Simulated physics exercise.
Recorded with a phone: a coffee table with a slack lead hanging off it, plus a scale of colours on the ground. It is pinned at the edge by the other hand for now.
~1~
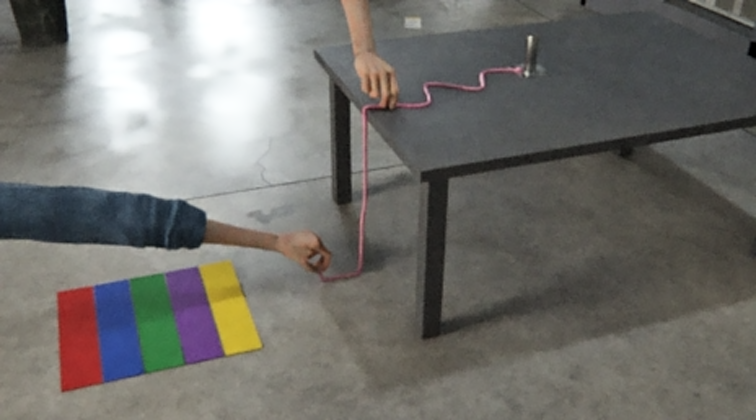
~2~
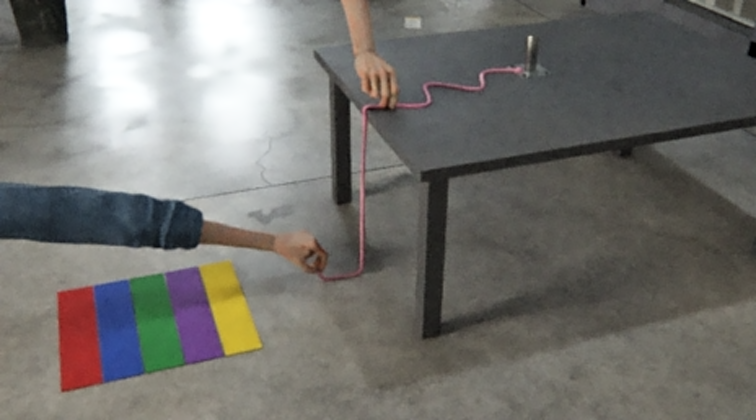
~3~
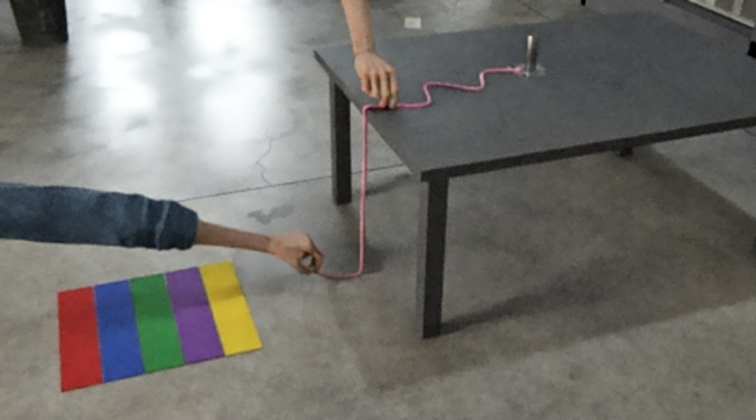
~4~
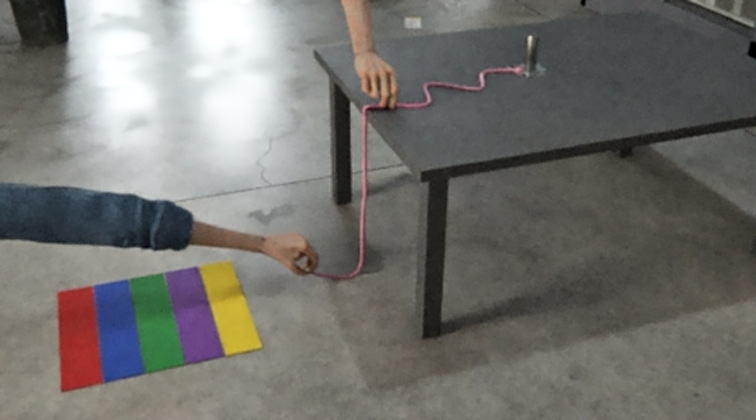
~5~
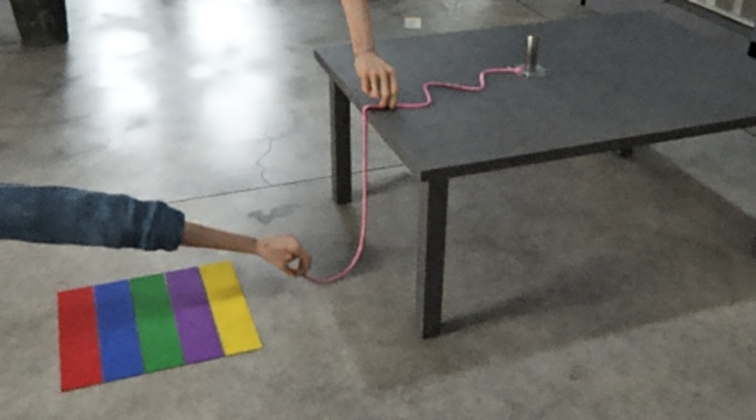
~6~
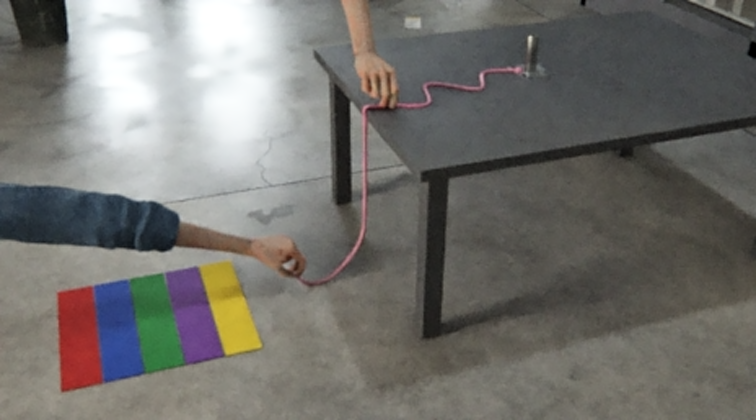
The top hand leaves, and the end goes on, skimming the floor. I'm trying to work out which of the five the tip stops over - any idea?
I would say the blue one.
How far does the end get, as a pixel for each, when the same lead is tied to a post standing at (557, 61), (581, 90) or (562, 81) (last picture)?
In order, the pixels are (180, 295), (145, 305) and (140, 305).
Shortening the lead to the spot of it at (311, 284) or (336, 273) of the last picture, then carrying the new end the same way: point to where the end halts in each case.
Respectively (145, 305) and (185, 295).
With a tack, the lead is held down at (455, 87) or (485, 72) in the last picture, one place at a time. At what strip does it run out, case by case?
Try by try: Green; blue.
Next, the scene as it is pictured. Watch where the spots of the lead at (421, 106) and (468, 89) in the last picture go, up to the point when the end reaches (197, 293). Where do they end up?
First at (358, 119), next at (441, 88).
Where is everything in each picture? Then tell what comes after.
The first picture shows end (320, 269); yellow (238, 334); purple (201, 342); green (161, 350); blue (121, 359); red (80, 367).
The second picture shows end (317, 270); lead through (487, 72) (454, 87) (429, 104) (365, 124) (363, 195) (362, 260).
The third picture shows end (312, 271).
The fourth picture shows end (308, 272); lead through (487, 72) (454, 87) (429, 104) (365, 124) (365, 195) (362, 260).
The fifth picture shows end (300, 273).
The sixth picture shows end (295, 274); lead through (487, 72) (454, 87) (429, 104) (365, 124) (365, 195) (349, 258).
Soon after, end near (197, 293); over purple.
After that, end near (147, 303); over green.
At the stop, end near (117, 309); over blue. Over blue.
